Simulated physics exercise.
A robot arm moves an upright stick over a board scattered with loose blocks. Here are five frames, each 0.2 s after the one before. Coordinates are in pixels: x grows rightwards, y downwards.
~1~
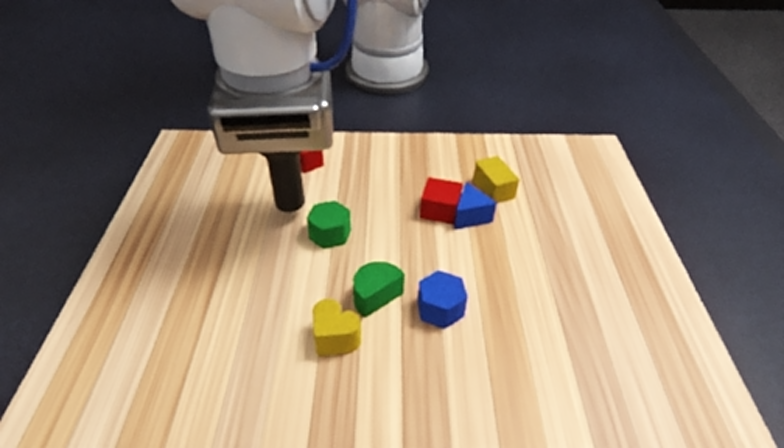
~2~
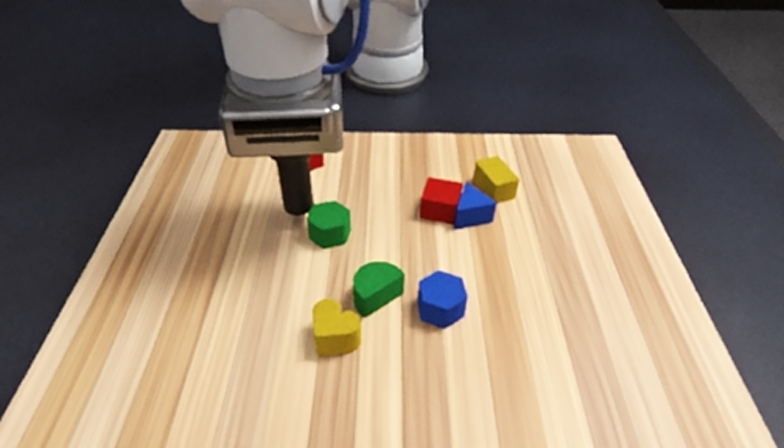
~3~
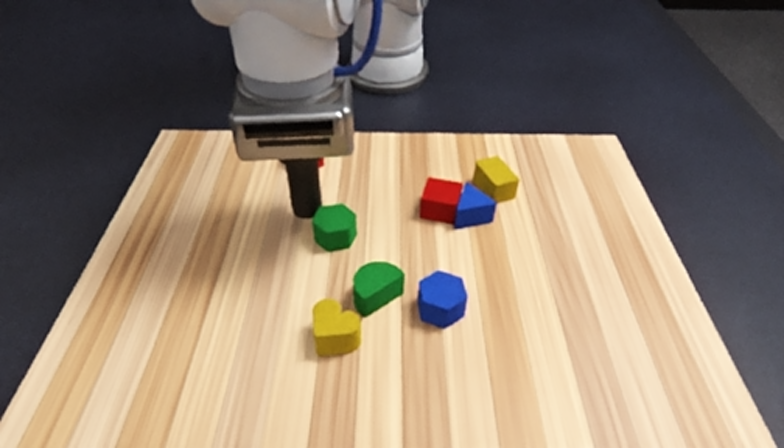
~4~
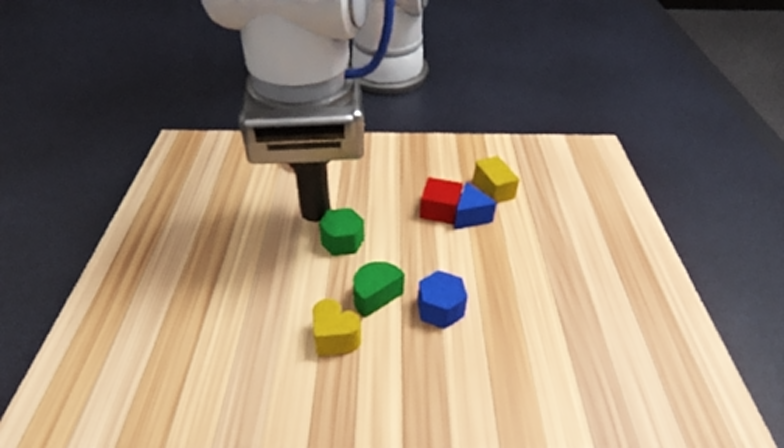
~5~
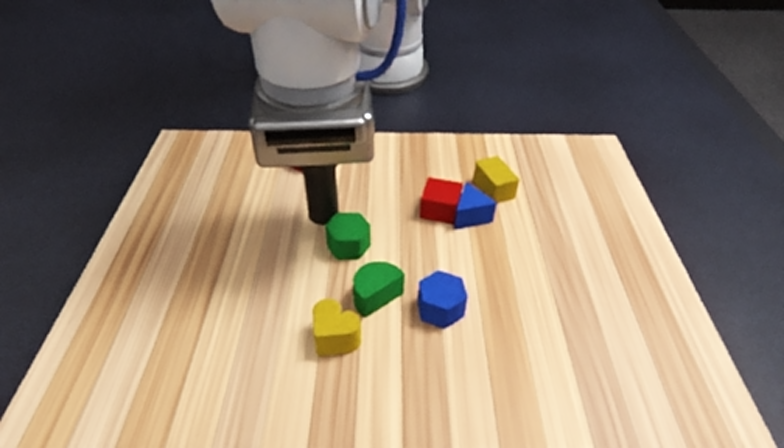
A white and grey robot arm holds a dark upright stick over a striped wooden board, seen from above at a fixed angle. Red, blue and yellow blocks cluster at upper right, with a green hexagonal block near the stick and green, blue and yellow pieces lower down. The arm slides the stick slightly right and nearer, nudging the green hexagonal block a short way the same direction.
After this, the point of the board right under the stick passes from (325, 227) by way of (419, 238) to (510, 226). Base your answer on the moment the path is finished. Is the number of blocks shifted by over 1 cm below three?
No, that is not how it ends up.
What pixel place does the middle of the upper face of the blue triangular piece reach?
It should be at (509, 183) by then.
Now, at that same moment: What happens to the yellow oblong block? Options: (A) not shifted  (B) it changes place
B: It changes place.
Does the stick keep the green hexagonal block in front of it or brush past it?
When the path ends, it will lie beside or behind the stick.
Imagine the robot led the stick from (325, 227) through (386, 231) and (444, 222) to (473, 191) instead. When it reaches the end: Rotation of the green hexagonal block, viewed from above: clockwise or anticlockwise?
Overhead view: Clockwise.
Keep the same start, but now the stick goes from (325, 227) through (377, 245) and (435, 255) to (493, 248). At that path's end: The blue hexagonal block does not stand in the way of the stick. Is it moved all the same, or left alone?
Left where it is.
What follows on the original path. One third of the way, stick (389, 223); green hexagonal block (374, 239), turned 70° clockwise.
Two thirds of the way, stick (453, 225); green hexagonal block (374, 239), turned 70° clockwise; blue triangular piece (477, 196).
At the end, stick (513, 214); green hexagonal block (374, 239), turned 70° clockwise; red four-sided block not moved; blue triangular piece (509, 183), turned 65° anticlockwise; yellow oblong block (500, 160), turned 30° anticlockwise.
